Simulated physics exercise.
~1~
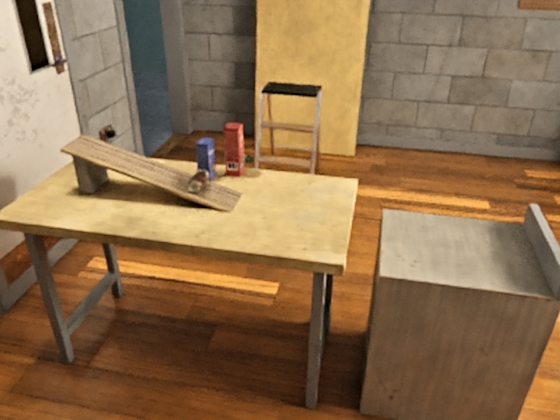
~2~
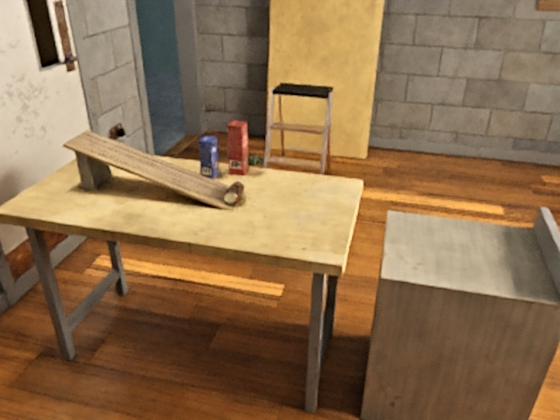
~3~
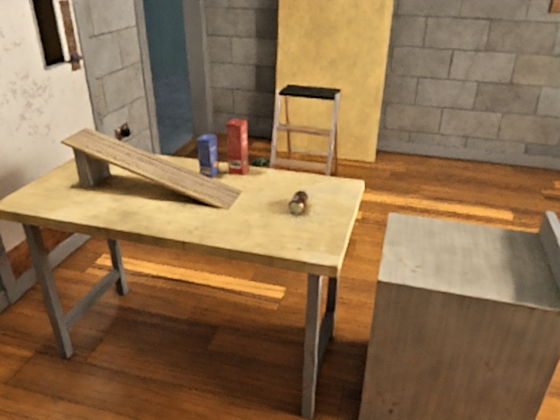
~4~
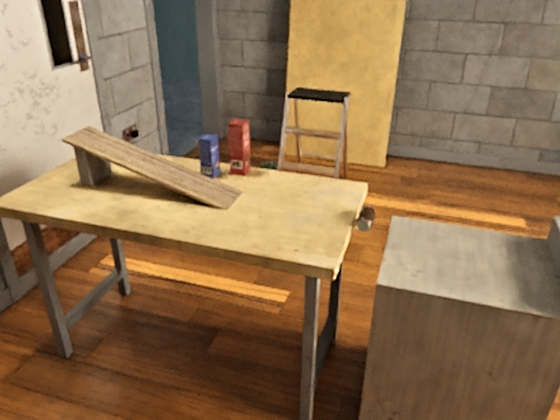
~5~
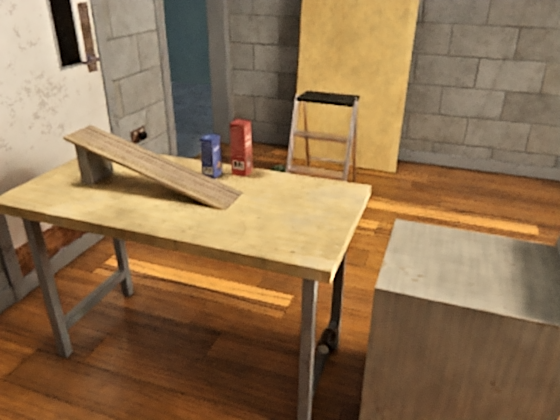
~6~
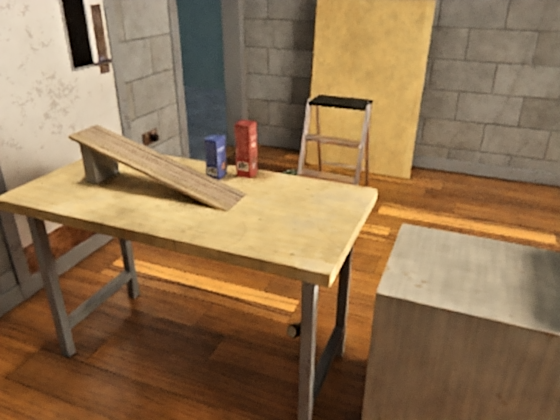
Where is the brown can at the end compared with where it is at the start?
At the start the brown can is at the low end of the ramp on the table. At the end it is down below the tabletop, in the gap near the table's right legs.
